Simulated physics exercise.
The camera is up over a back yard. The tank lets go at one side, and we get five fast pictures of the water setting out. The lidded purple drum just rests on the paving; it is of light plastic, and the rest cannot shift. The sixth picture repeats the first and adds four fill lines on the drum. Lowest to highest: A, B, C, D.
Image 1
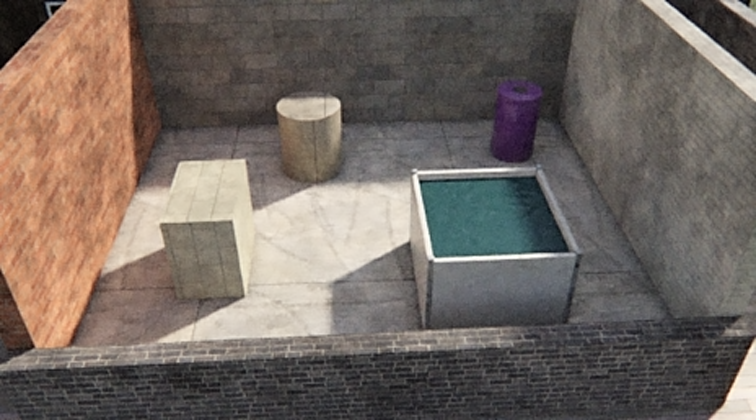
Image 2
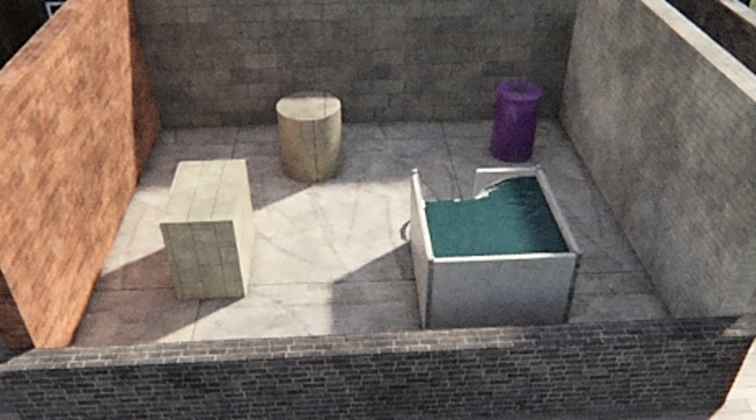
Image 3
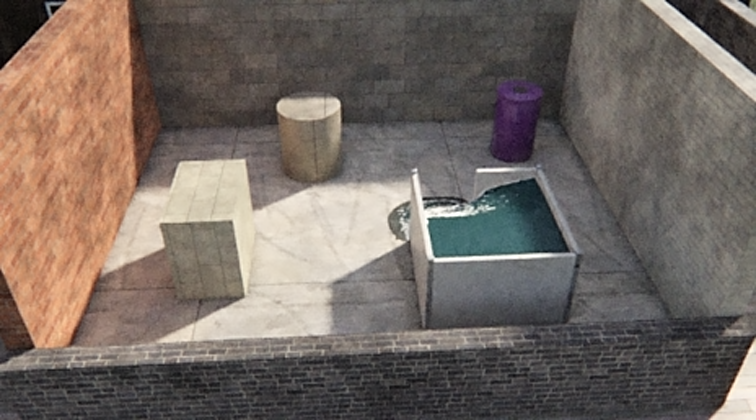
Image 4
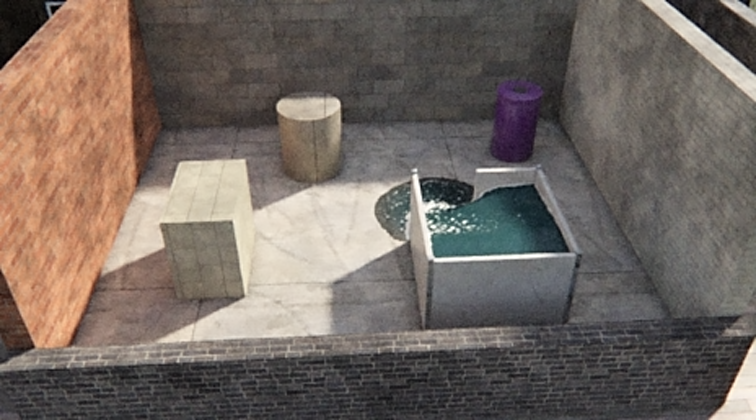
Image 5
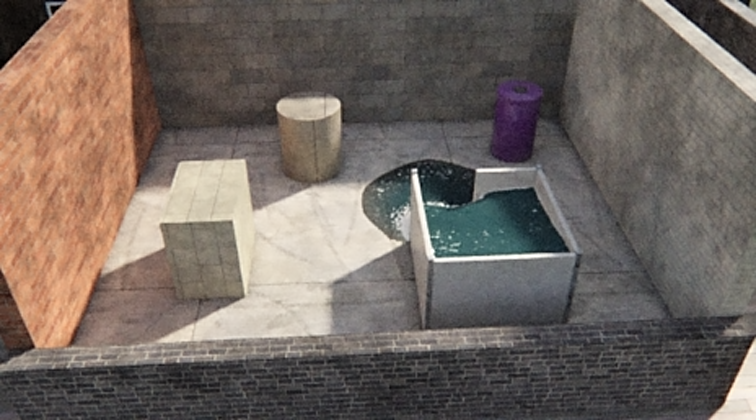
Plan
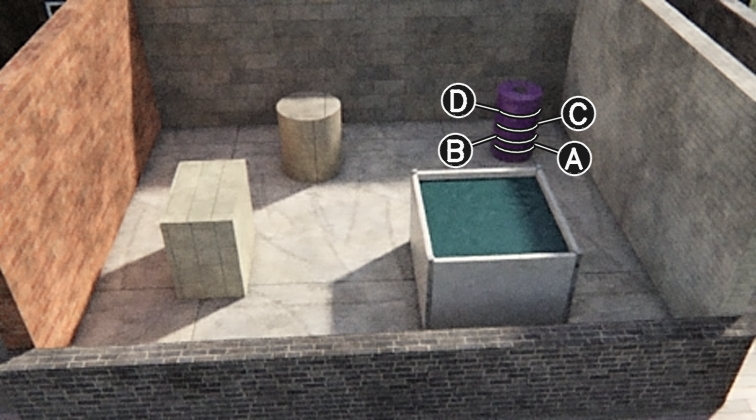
Dark green water poured out through a gap at the back left of a pale square tank in a walled yard, and a puddle spread over the paving behind it as the level inside dropped.
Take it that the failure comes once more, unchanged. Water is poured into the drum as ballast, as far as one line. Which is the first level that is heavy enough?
The limit is A.
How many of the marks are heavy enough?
All of them.
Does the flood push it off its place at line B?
No, that is safe.
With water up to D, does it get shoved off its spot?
No, that is safe.
In white, A at (518, 152); B at (519, 142); C at (521, 130); D at (522, 116); from the bottom up A, B, C, D.
Choosing A, it does not move.
Choosing B, it does not move.
Choosing C, it does not move.
Choosing D, it does not move.
